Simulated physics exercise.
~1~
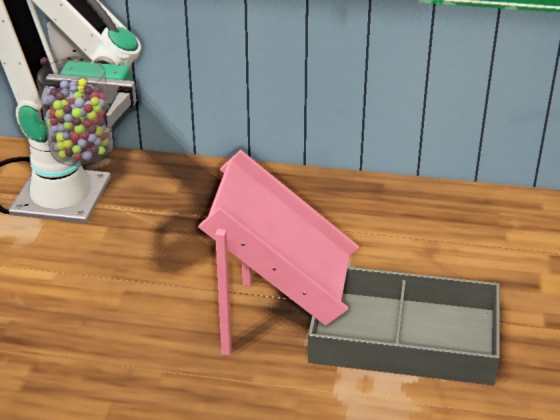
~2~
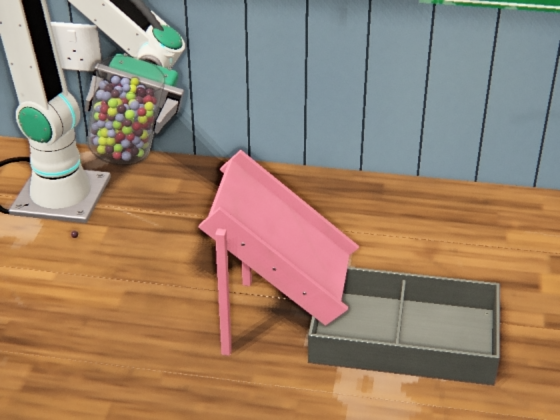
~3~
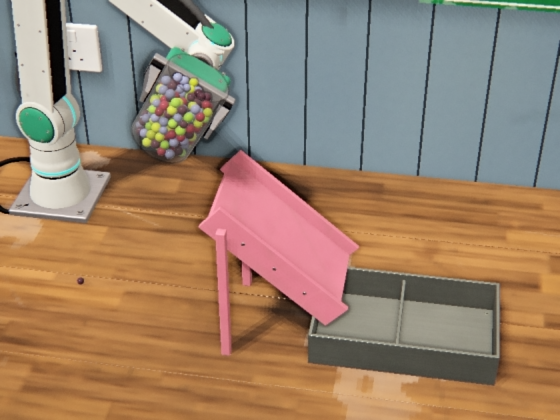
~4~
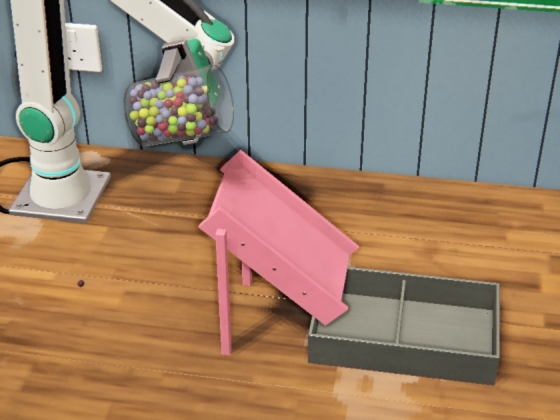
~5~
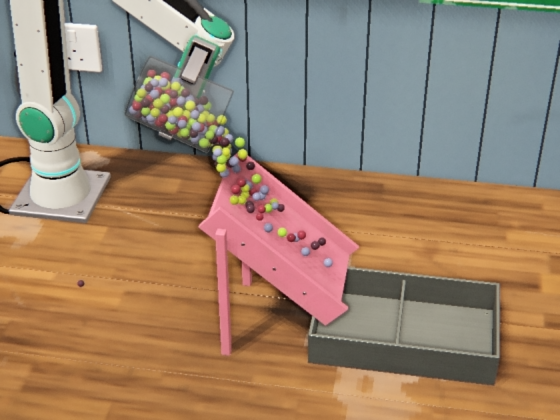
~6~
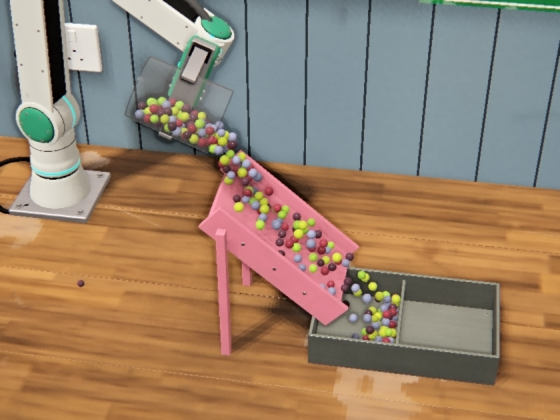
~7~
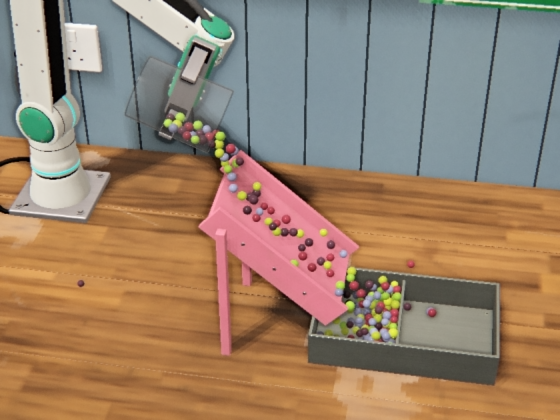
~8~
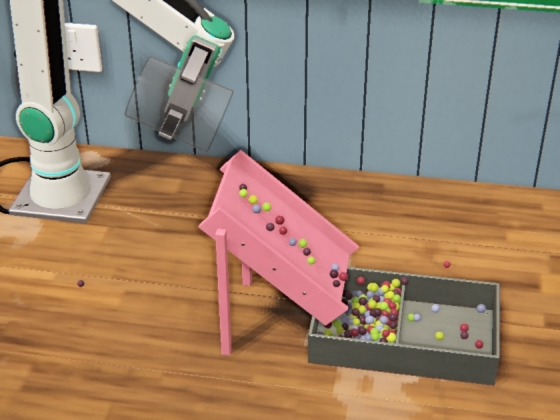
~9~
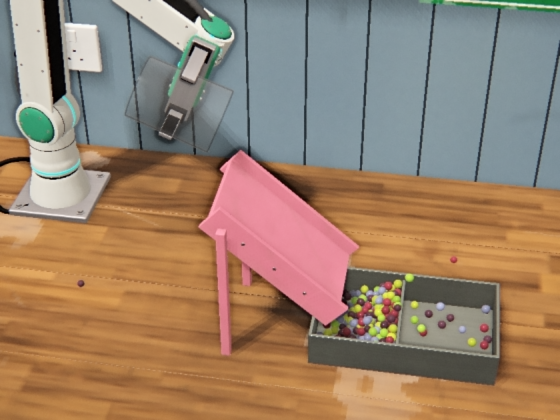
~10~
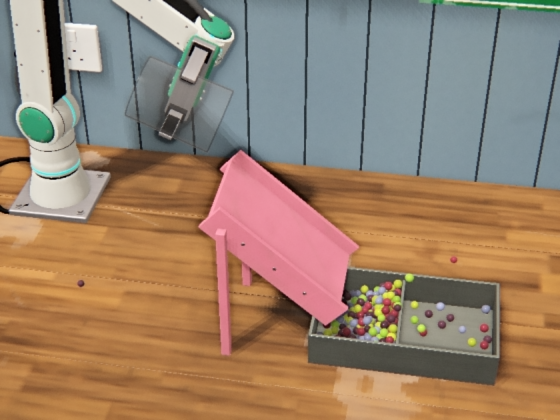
A white robot arm carried a clear container of colourful round sweets to the right and tipped it over a pink chute, sending them rolling into a grey divided tray, where most settled in the nearer part, some in the farther, and a couple lay on the table.
